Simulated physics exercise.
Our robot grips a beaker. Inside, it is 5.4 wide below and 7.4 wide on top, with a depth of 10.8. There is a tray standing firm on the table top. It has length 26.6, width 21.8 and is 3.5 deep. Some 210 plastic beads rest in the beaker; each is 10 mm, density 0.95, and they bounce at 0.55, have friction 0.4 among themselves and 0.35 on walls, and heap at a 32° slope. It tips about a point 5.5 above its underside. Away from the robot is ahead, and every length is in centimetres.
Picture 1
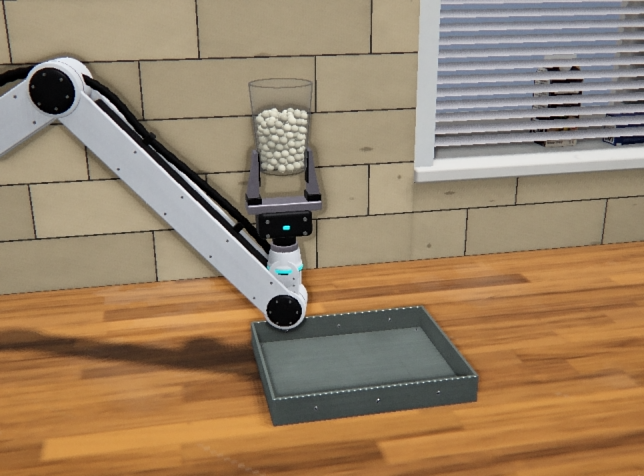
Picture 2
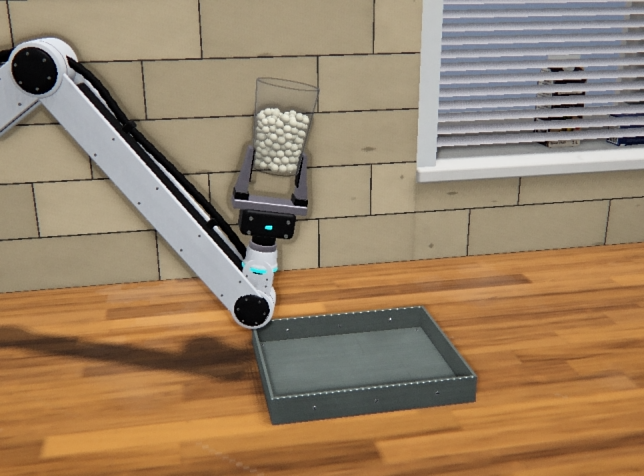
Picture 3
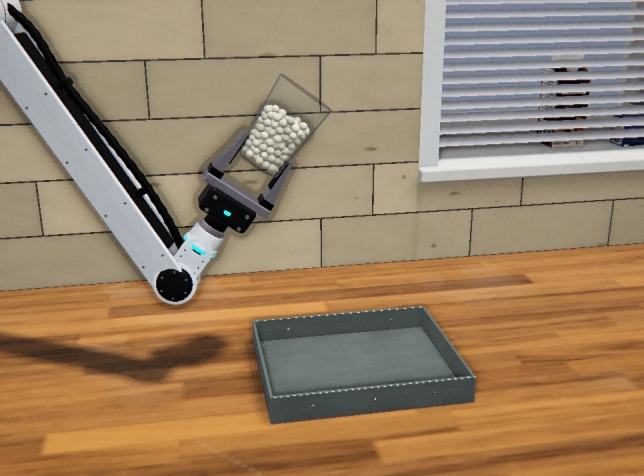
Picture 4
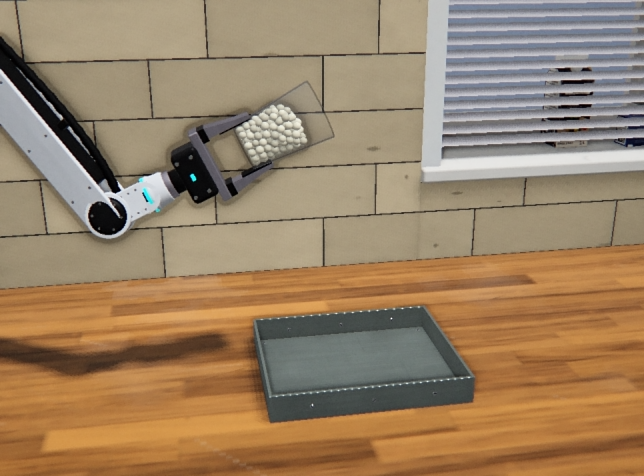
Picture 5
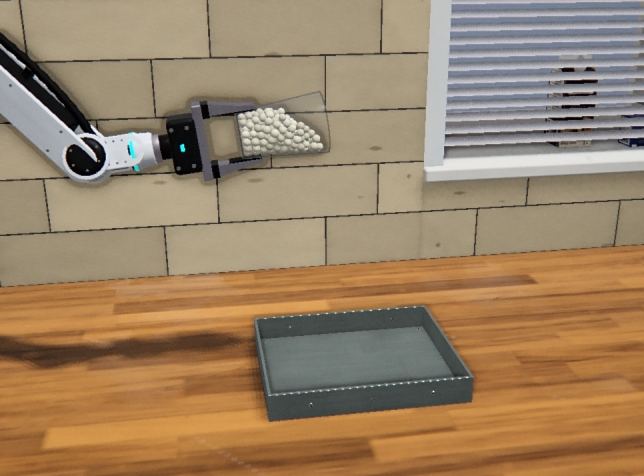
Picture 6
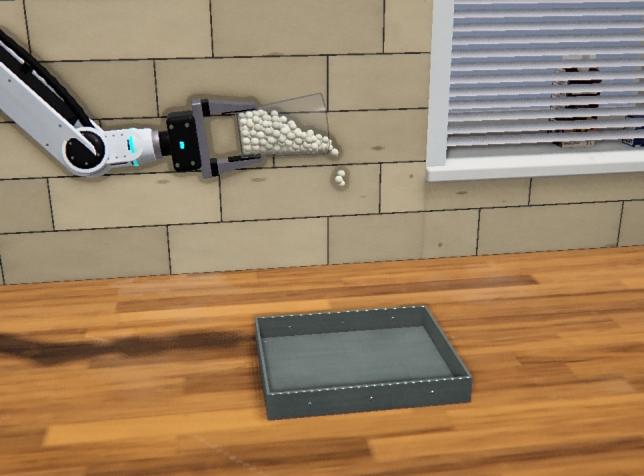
Above a wooden table against a tan block wall, a robotic arm lifts and tilts a clear beaker of white beads rightward until it lies nearly sideways, and a few beads drop from its rim above a gray tray.
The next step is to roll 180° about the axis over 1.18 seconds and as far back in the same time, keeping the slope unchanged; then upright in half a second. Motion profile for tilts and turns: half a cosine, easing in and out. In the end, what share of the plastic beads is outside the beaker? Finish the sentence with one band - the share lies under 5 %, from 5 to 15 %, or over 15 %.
The share lies over 15 %.
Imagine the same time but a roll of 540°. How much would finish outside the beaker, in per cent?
Then about 75 per cent.
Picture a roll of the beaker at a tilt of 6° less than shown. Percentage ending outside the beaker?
I'd say close to 25 in a hundred.
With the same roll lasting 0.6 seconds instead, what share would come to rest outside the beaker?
It would come to around 45 percent.
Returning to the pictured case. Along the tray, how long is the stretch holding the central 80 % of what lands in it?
22 cm or thereabouts.
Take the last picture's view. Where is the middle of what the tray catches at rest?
The middle lies at roughly (379, 361).
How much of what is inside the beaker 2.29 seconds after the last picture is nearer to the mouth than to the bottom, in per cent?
Mouth-half share: Approx. 35 in a hundred.
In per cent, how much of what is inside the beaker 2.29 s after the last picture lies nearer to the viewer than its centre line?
Share noted: Close to 70 per cent.
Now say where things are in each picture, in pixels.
In the first frame, beaker middle at (282, 128), upright; upper third of the load around (282, 121), from x 260 to 305, top at y 110; 208 in the beaker.
In the second frame, beaker middle at (281, 129), tipped 10°; upper third of the load around (281, 122), from x 260 to 305, top at y 110.
In the third frame, beaker middle at (281, 129), tipped 36°; upper third of the load around (277, 123), from x 245 to 305, top at y 110.
In the fourth frame, beaker middle at (281, 129), tipped 65°; upper third of the load around (275, 122), from x 240 to 305, top at y 110.
In the fifth frame, beaker middle at (281, 129), tipped 83°; upper third of the load around (268, 122), from x 240 to 320, top at y 110.
In the sixth frame, beaker middle at (280, 129), tipped 85°; upper third of the load around (263, 125), from x 240 to 340, top at y 115; 205 in the beaker, 3 in flight or on a rim.
Then, 1.14 s later, tipped 85°, highest piece 37 above the table; 143 in the beaker, 55 in the tray, 1 on the table or floor, 9 in flight or on a rim.
Then, 2.29 s later, tipped 85°, highest piece 37 above the table; 105 in the beaker, 86 in the tray, 3 on the table or floor, 14 in flight or on a rim.
Then, 3.06 s later, upright, highest piece 37 above the table; 105 in the tray, 100 in the beaker, 3 on the table or floor.
Then, 3.76 s later, upright, highest piece 37 above the table; 105 in the tray, 100 in the beaker, 3 on the table or floor.
At rest, 105 in the tray, 100 in the beaker, 3 on the table or floor. That is 52 % outside the beaker.
